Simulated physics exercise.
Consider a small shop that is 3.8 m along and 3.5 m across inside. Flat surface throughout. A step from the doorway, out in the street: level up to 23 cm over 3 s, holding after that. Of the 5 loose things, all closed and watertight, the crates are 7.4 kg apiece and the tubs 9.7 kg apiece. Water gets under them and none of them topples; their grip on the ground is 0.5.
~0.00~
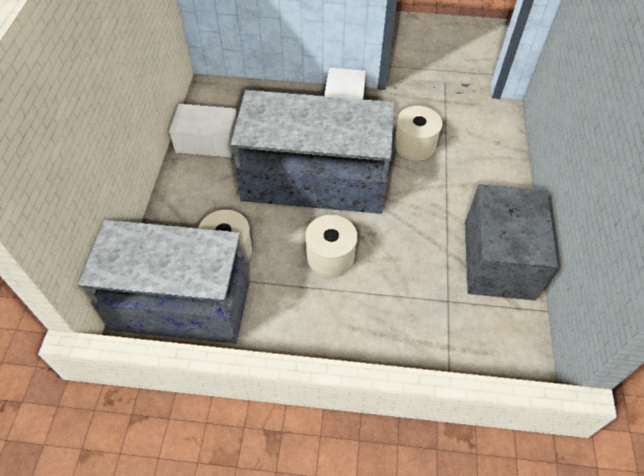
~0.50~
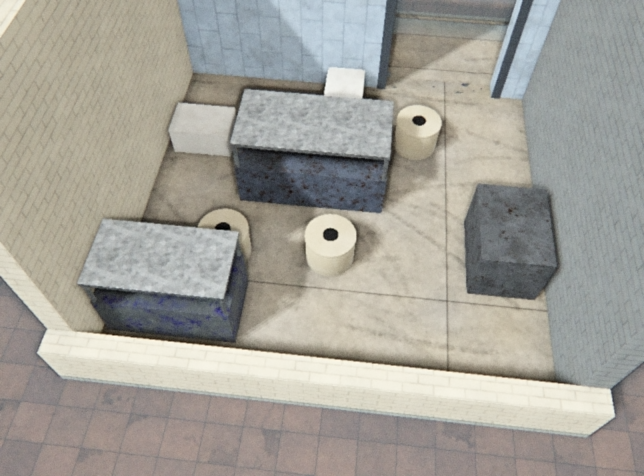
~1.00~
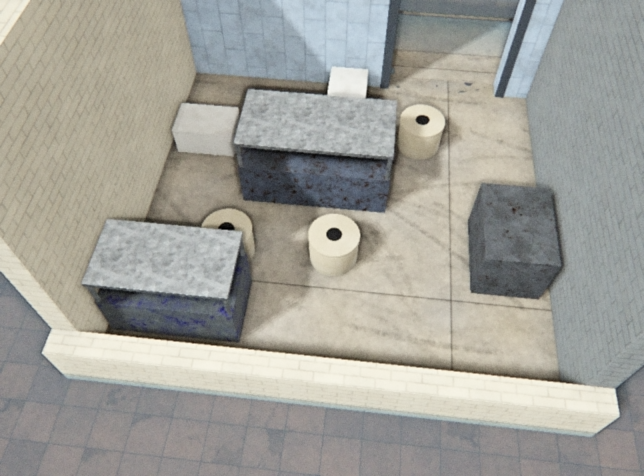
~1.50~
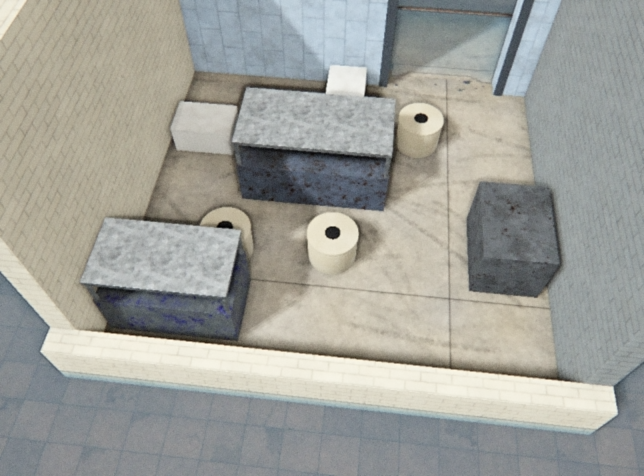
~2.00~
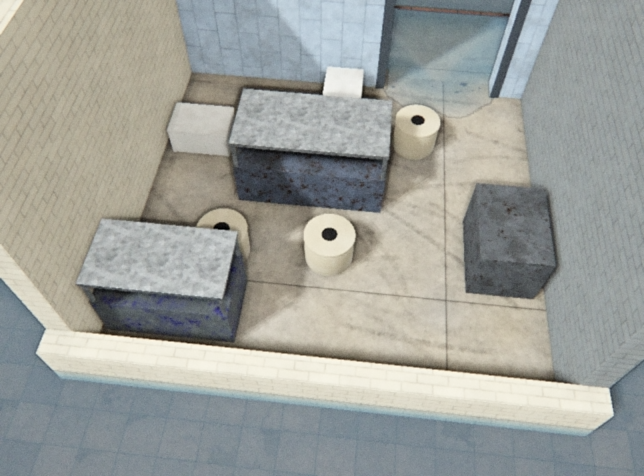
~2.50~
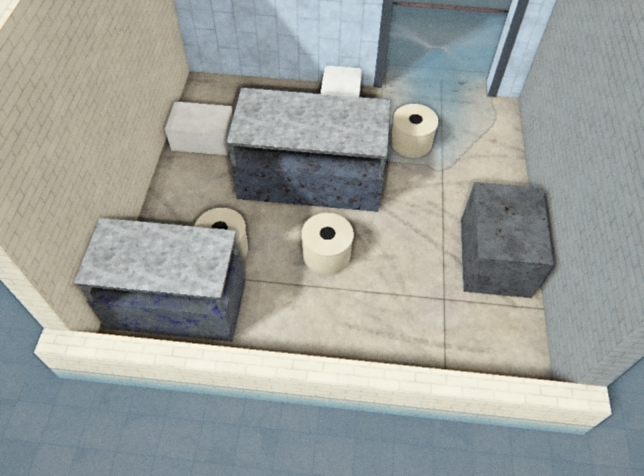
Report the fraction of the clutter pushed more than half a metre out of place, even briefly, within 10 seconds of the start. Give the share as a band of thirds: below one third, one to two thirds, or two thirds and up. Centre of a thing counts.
The fraction is neither low nor high.
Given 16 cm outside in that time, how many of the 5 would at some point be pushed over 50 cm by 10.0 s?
Count under that change: 2.
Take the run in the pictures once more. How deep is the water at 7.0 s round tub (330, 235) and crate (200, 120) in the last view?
About 4 and 4 cm.
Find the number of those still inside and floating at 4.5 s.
Count at that moment: 0.
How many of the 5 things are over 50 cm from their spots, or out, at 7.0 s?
By then the count is 1.
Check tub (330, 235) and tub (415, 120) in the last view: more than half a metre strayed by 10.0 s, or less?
In that order: Below, above.
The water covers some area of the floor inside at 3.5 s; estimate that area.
I'd estimate close to 3.5 m2.
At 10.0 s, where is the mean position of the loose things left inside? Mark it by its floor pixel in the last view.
Somewhere near (264, 198).
After 3.5 s 1 of 5 are over 50 cm from their spots; 0 afloat.
After 4.5 s 1 of 5 are over 50 cm from their spots; 0 afloat.
After 7.0 s 1 of 5 are over 50 cm from their spots; 0 afloat.
After 10.0 s 2 of 5 are over 50 cm from their spots, and 2 have been at some point; 5 afloat.
